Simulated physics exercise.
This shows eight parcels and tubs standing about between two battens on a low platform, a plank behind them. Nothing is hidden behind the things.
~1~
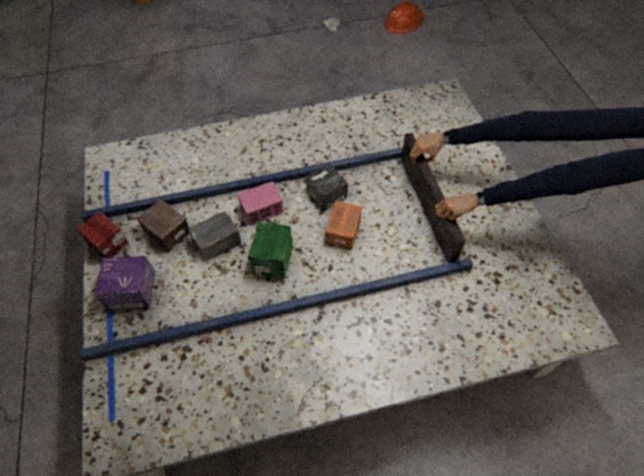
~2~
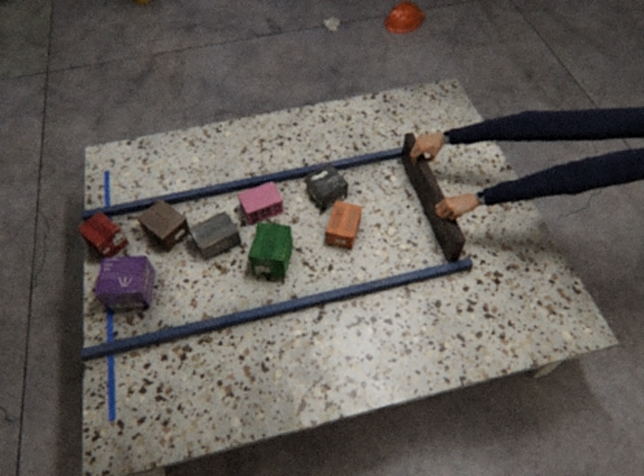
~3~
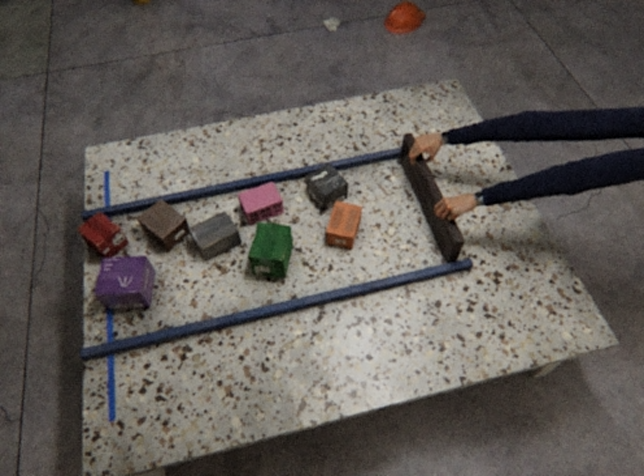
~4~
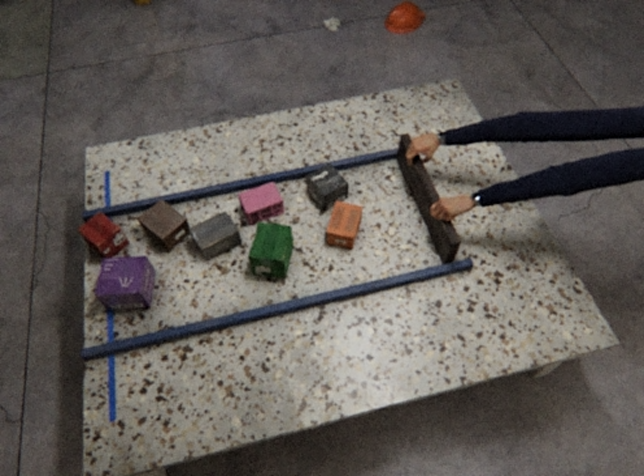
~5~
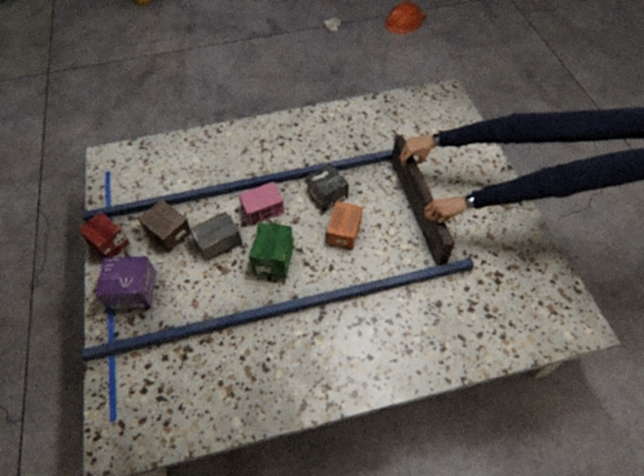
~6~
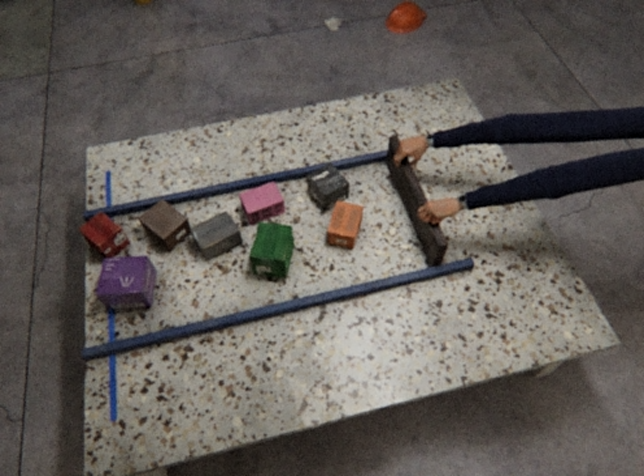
In this clip, eight colored boxes sit between two dark rails on a speckled platform, motionless, while two hands at the right hold a dark plank and slide it slightly left toward them, without touching any box.
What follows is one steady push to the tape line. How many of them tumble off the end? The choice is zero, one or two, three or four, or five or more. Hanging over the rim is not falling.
In the end the number that fall off is five or more.
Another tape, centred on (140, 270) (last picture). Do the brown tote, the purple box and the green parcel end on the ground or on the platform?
The brown tote drops off, the purple box falls, the green parcel stays on.
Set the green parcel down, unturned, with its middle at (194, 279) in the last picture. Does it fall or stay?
Then it drops off.
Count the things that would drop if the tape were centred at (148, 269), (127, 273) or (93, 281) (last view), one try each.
It would be 3, 6 and 8.
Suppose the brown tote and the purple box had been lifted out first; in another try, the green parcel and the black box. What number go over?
4 in the first case, 4 in the second.
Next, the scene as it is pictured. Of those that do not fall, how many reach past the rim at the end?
2 of them.
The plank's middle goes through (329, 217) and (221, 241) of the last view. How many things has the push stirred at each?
By then 2, and 8.
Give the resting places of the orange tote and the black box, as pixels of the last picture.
The orange tote at (92, 285), the black box at (90, 233).
Early on, none off yet; red parcel at rest near (105, 236); purple box at rest near (128, 282); brown tote at rest near (166, 225).
A while later, none off yet; red parcel at rest near (105, 236); purple box at rest near (128, 282); brown tote travelled a little near (147, 227).
Further along, one off so far; red parcel in the air near (71, 302); purple box travelled about its own width near (80, 309); brown tote travelled well along near (78, 232).
Finally, the number that fall off is five or more; lost, pink crate, green parcel, grey box, brown tote, purple box and red parcel.
